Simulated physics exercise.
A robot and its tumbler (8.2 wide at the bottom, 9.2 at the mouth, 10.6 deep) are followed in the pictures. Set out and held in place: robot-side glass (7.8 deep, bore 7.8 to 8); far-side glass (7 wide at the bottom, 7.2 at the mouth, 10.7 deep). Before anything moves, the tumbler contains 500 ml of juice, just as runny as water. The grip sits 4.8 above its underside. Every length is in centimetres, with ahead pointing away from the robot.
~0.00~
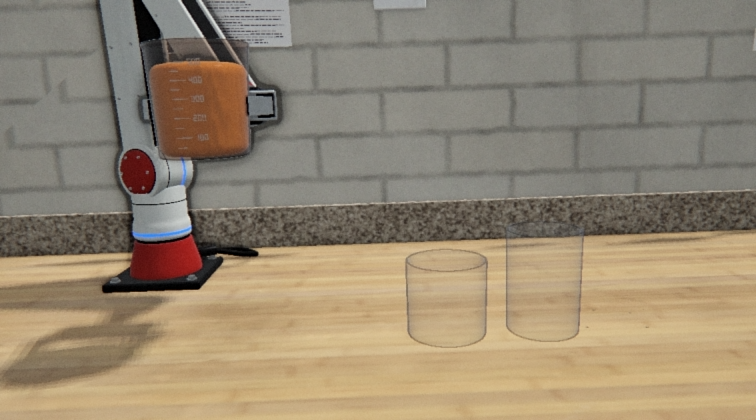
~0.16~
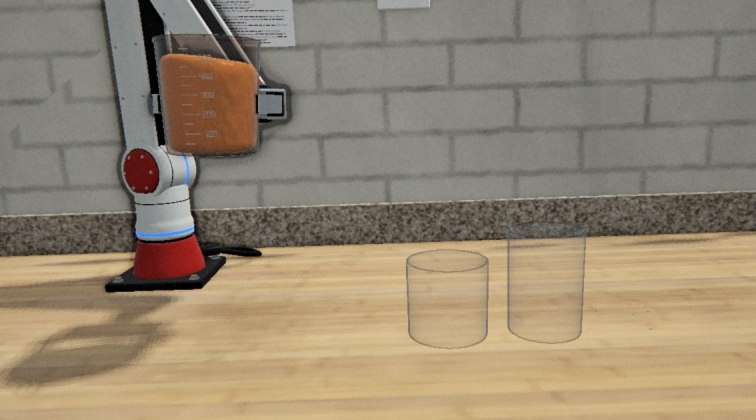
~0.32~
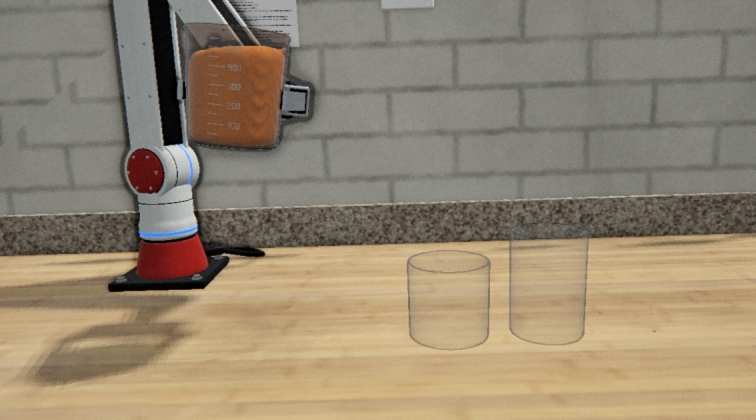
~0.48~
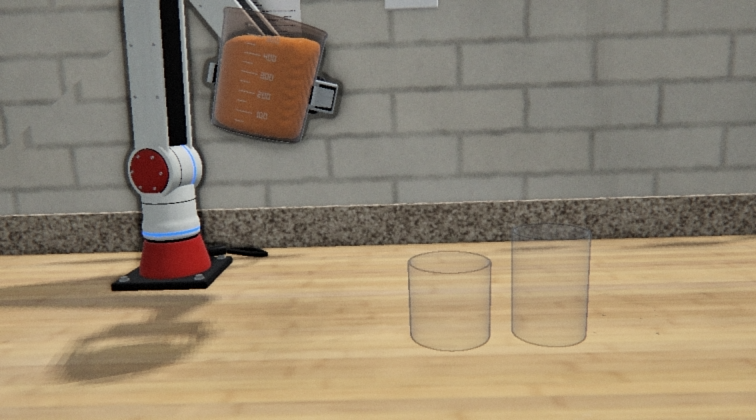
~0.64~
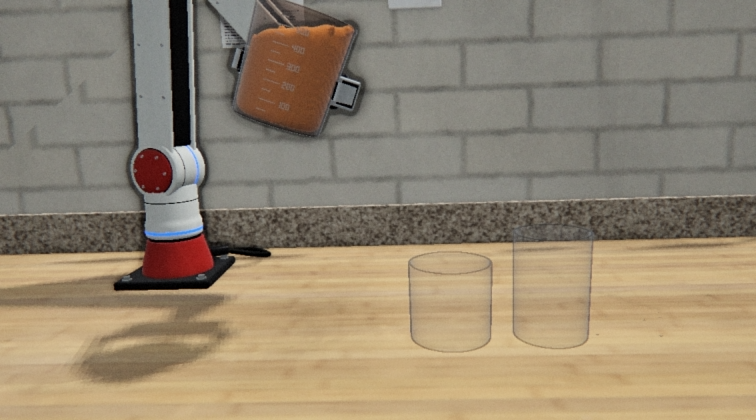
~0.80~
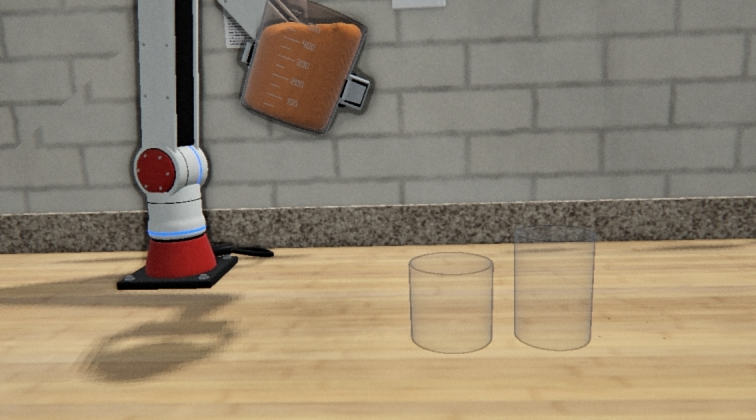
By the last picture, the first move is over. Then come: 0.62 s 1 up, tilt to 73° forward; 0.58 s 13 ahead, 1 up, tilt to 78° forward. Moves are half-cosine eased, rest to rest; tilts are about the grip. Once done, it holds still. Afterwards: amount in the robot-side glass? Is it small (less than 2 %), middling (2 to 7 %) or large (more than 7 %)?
It is large.
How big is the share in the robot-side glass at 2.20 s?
Share: Close to 25 %.
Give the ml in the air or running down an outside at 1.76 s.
Estimate: About 80 ml.
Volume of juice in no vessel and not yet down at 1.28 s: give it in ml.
Reading: Near 60 ml.
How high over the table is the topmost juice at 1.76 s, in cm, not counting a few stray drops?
Max height: Near 29 cm above the table.
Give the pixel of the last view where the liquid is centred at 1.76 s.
Roughly (421, 169).
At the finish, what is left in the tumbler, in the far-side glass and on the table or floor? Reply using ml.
The amounts come to around 60, 60 and 250 ml respectively.
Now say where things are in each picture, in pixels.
Tumbler middle at (201, 102), level; upper third of the juice around (199, 78), from x 150 to 245, top at y 65; 505 ml in the tumbler, in the first picture.
Tumbler middle at (211, 99), tilted 2° forward; upper third of the juice around (206, 74), from x 160 to 255, top at y 55, in the second picture.
Tumbler middle at (236, 90), tilted 8° forward; upper third of the juice around (238, 65), from x 190 to 285, top at y 45, in the third picture.
Tumbler middle at (266, 80), tilted 14° forward; upper third of the juice around (270, 54), from x 215 to 320, top at y 35, in the fourth picture.
Tumbler middle at (291, 71), tilted 20° forward; upper third of the juice around (300, 45), from x 240 to 350, top at y 25, in the fifth picture.
Tumbler middle at (301, 67), tilted 22° forward; upper third of the juice around (309, 42), from x 245 to 360, top at y 20; 505 ml in the tumbler, in the sixth picture.
By 1.28 s, tilted 67° forward, liquid up to 31 above the table; 435 ml in the tumbler, 10 ml in the robot-side glass, 60 ml in the air or running down outside.
By 1.76 s, tilted 76° forward, liquid up to 86 above the table; 250 ml in the tumbler, 140 ml in the robot-side glass, 35 ml on the table or floor, 5 ml in the far-side glass, 80 ml in the air or running down outside.
By 2.20 s, tilted 78° forward, liquid up to 30 above the table; 215 ml on the table or floor, 135 ml in the robot-side glass, 85 ml in the tumbler, 25 ml in the far-side glass, 45 ml in the air or running down outside.
By 3.00 s, tilted 78° forward, liquid up to 27 above the table; 245 ml on the table or floor, 135 ml in the robot-side glass, 65 ml in the tumbler, 60 ml in the far-side glass, 5 ml in the air or running down outside.
Final state, 250 ml on the table or floor, 135 ml in the robot-side glass, 60 ml in the tumbler, 60 ml in the far-side glass. That is 27 % in the robot-side glass.
